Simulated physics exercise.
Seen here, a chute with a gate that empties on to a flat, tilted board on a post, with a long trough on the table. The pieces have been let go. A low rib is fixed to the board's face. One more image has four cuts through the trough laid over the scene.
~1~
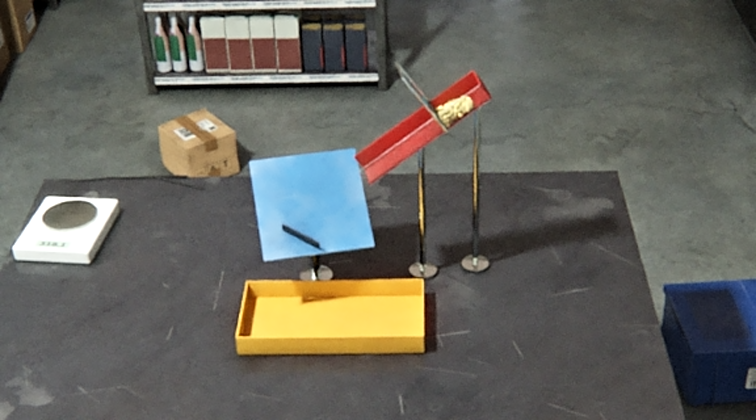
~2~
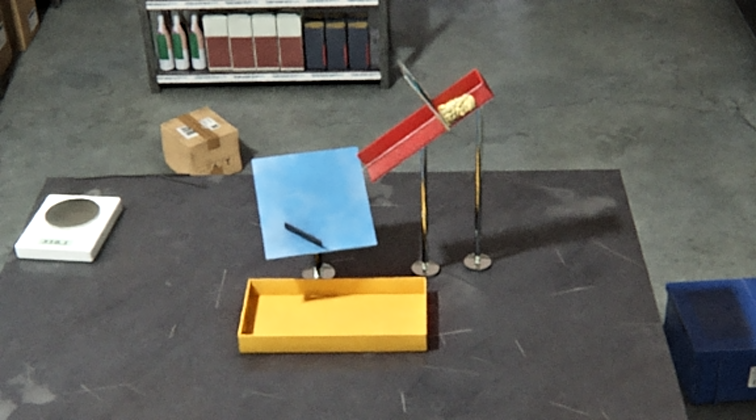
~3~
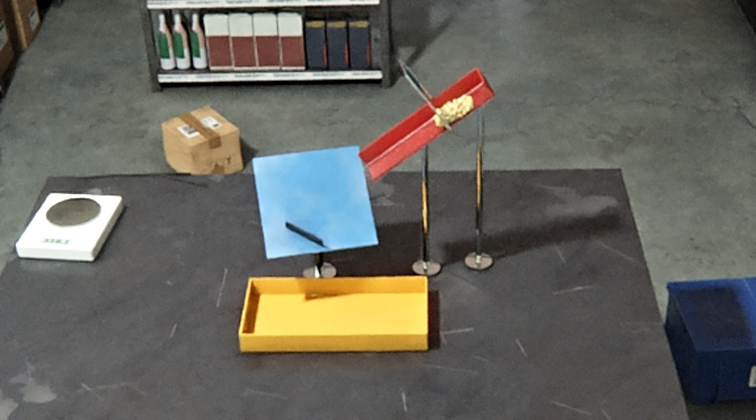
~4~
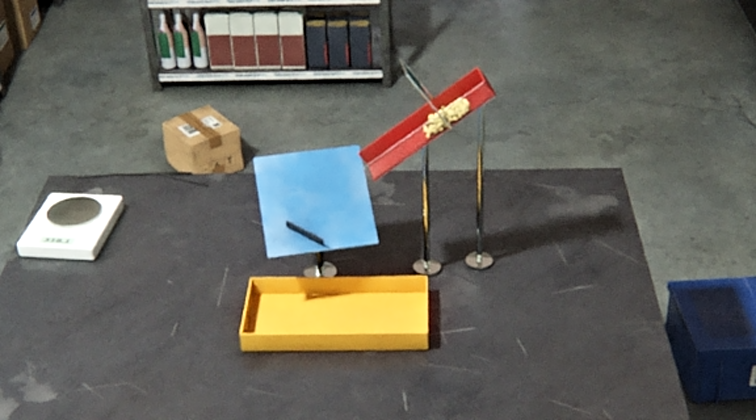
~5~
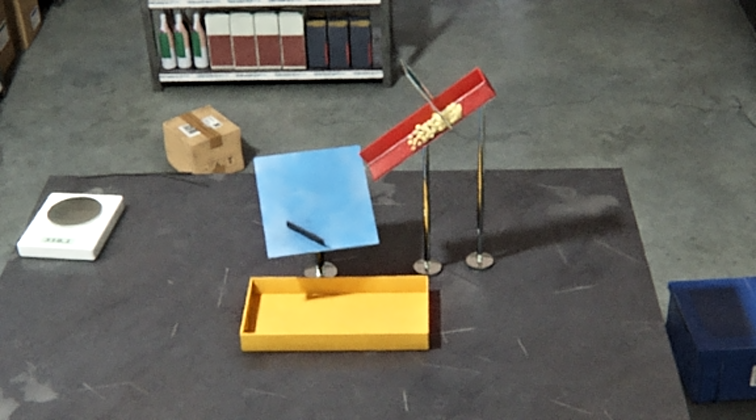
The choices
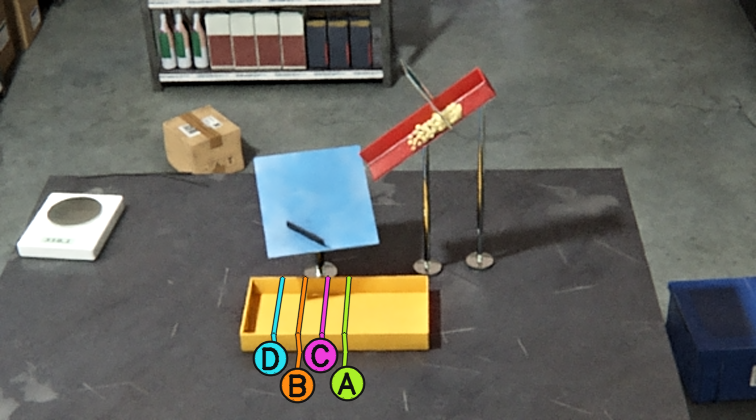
In this clip, a small heap of pale yellow pieces sits behind a gate in a sloping red chute beside a tilted blue board, above an empty yellow trough; the pieces then slide a short way down the chute, spreading out.
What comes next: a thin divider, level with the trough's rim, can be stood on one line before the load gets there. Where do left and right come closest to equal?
Go for A.
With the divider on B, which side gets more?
Right.
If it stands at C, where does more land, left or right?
Right.
On the marked copy, line A crosses the front rim at (344, 333); line B crosses the front rim at (298, 334); line C crosses the front rim at (322, 334); line D crosses the front rim at (273, 334).
For line A, of what is caught, about half on the left of the divider, about half on the right.
For line B, of what is caught, a stray few on the left of the divider, nearly all on the right.
For line C, of what is caught, a small part on the left of the divider, nearly all on the right.
For line D, of what is caught, none on the left of the divider, all on the right.
